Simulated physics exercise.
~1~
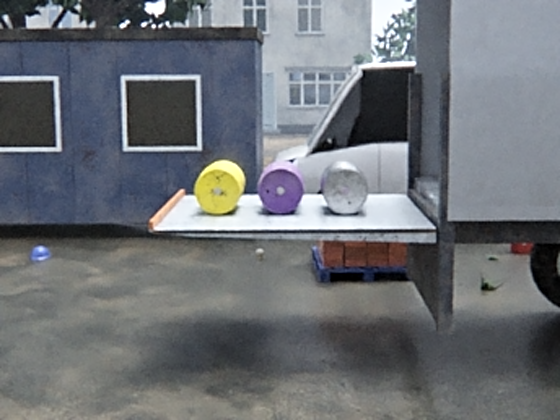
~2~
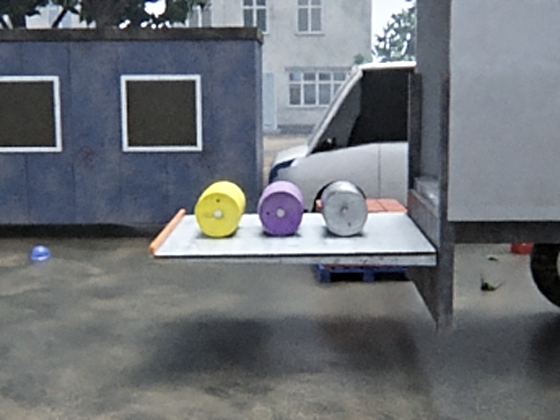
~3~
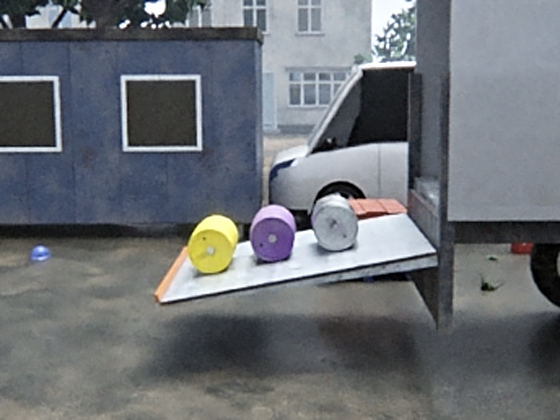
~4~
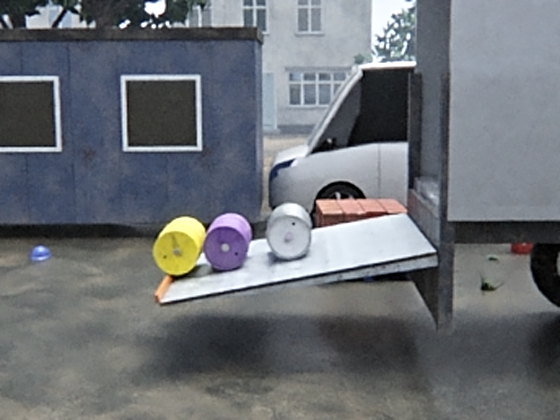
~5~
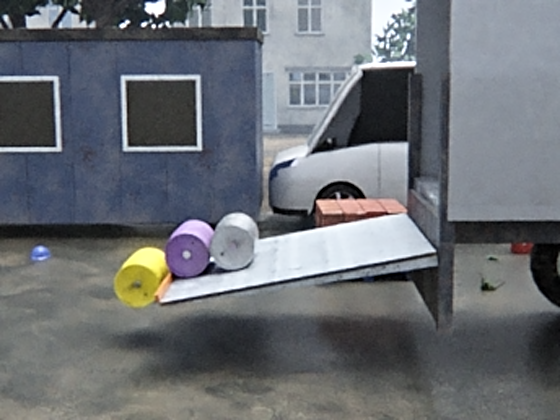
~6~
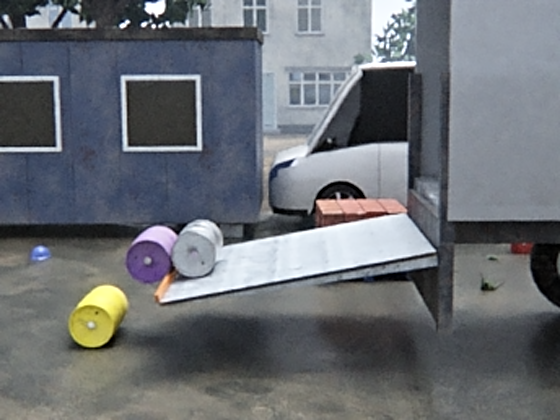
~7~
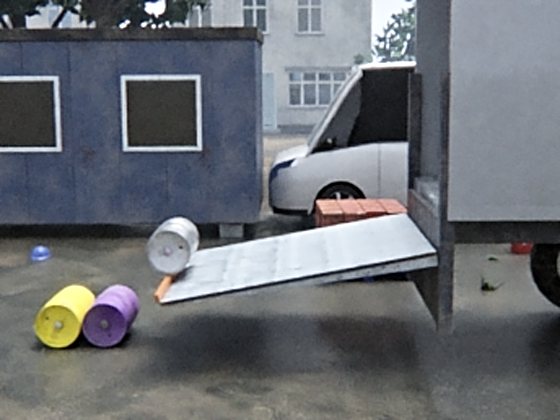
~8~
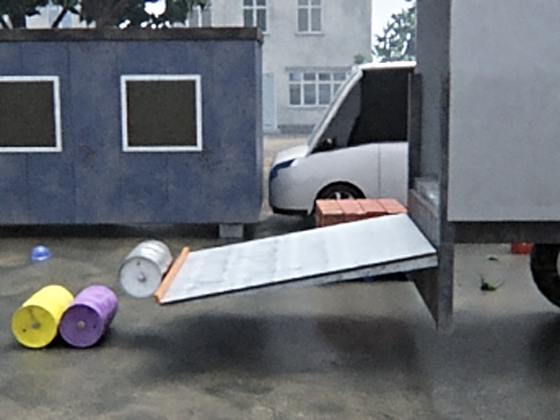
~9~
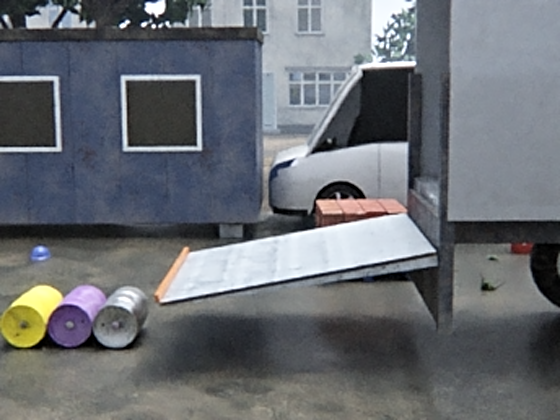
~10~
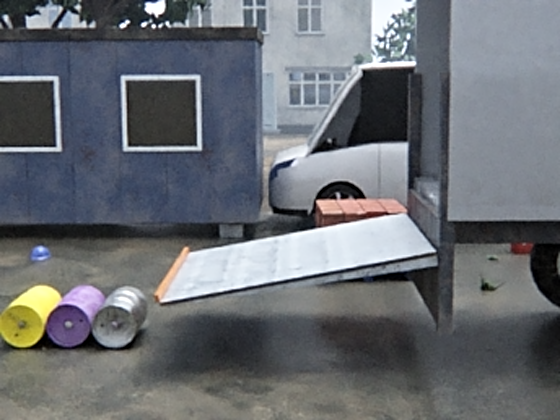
In a yard with a blue cabin and a parked white vehicle, yellow, purple and silver kegs sit in a row on a lorry's raised tail-lift. The platform lowers a little, then its outer edge tips down to the left. The kegs roll down the slope toward the orange strip at the edge. Yellow goes over first and drops to the ground, followed by purple, while silver reaches the edge last and falls too. The three kegs end up side by side on the ground at the left, beyond the empty, still tilted platform.
